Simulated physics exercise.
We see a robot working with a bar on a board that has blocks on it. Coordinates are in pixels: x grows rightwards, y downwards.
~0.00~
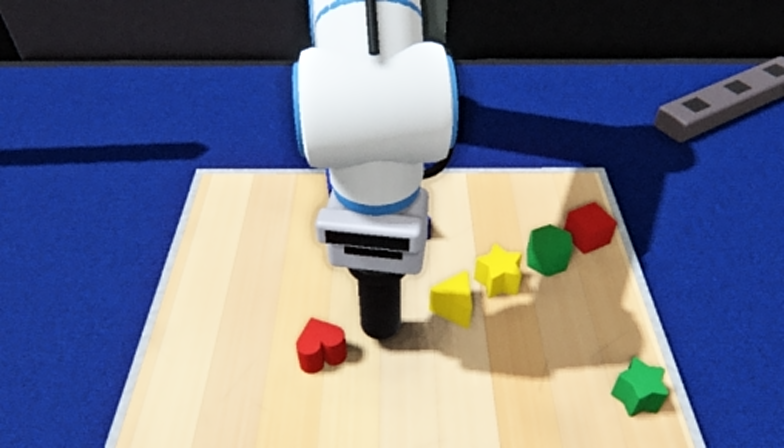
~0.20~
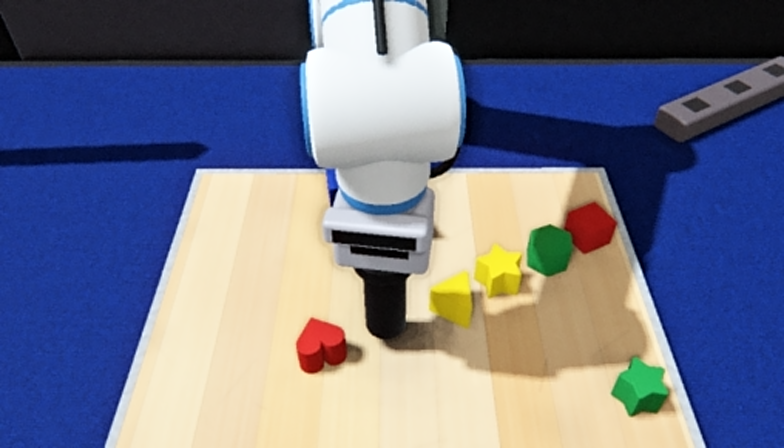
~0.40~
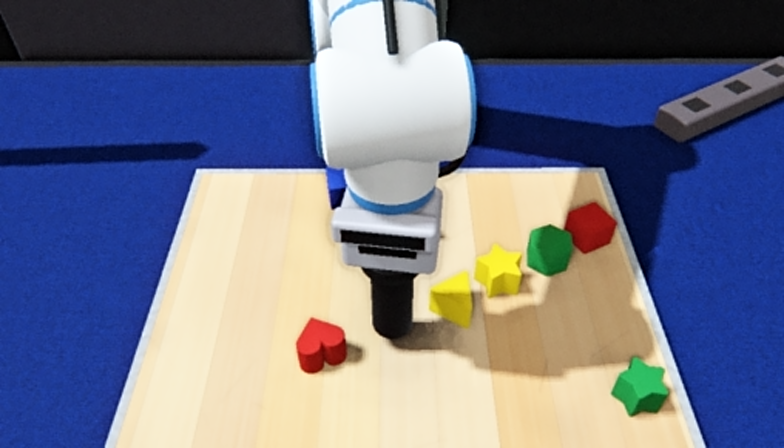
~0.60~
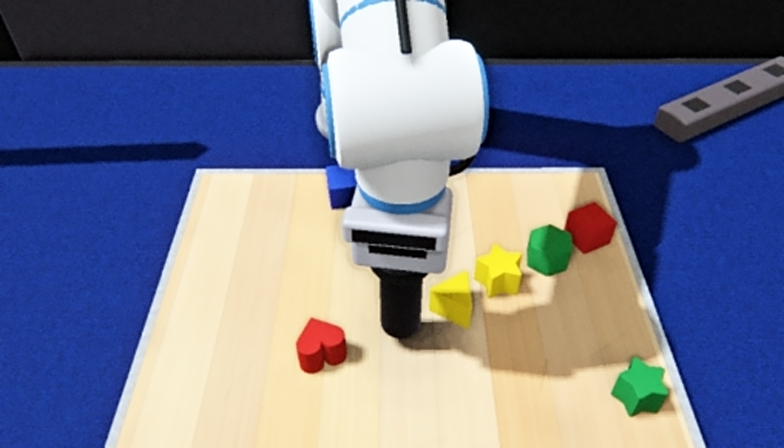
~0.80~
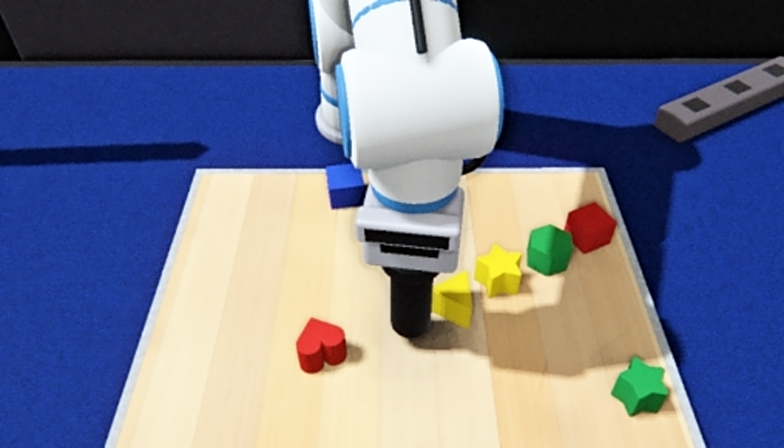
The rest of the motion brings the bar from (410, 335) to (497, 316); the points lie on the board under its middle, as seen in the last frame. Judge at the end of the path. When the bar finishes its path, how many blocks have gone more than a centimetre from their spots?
My forecast: 2.
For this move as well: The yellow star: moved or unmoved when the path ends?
It does get moved.
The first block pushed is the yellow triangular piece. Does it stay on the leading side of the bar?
The yellow triangular piece won't stay at the front of the bar.
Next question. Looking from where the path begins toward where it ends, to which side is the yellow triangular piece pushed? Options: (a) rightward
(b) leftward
Option b.
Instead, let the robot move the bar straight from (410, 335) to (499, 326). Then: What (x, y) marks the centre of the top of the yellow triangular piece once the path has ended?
Its top centre is at about (474, 280).
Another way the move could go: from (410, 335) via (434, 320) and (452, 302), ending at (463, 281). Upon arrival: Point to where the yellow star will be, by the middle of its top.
At pixel (526, 247).
On the path given first. Halfway along, bar (455, 313); yellow triangular piece (474, 281), turned 15° anticlockwise.
At the end, bar (499, 304); red heart block still; yellow triangular piece (491, 269), turned 35° anticlockwise; yellow star (513, 250).
